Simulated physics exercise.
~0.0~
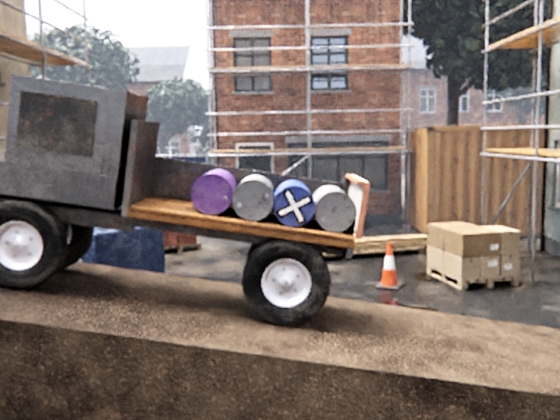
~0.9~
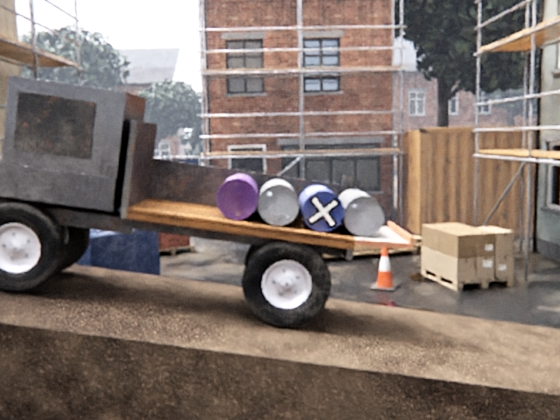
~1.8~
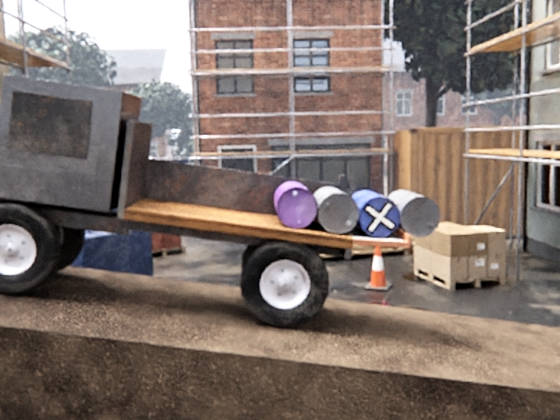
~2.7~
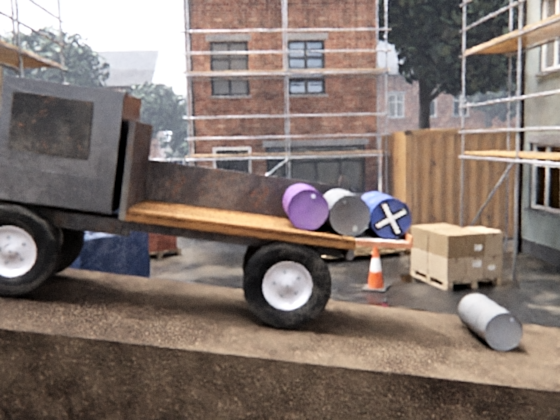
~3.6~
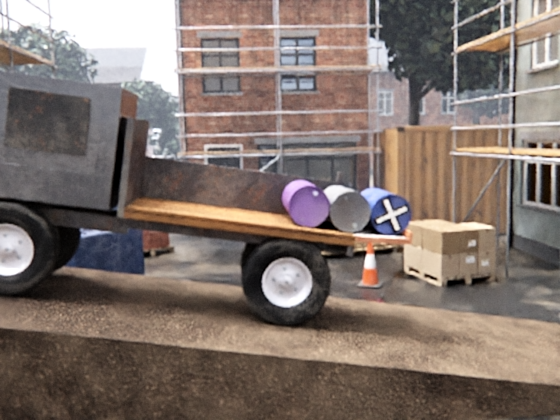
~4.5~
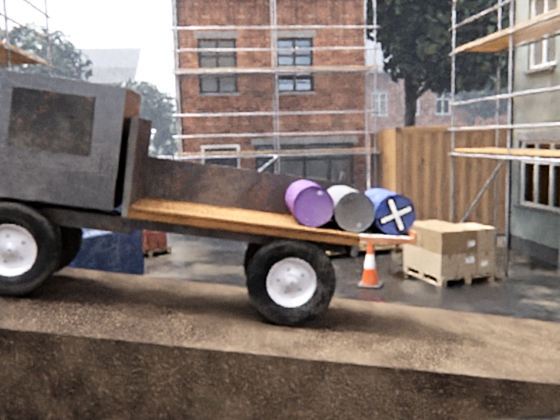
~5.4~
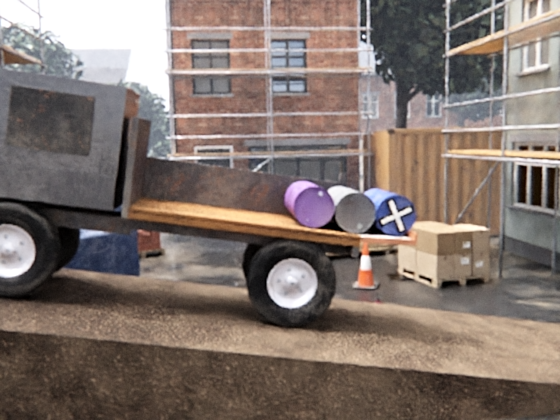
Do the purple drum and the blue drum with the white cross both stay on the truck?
Yes, both stay aboard. The purple drum comes to rest on the bed, and the blue one stops on the lowered tailgate.
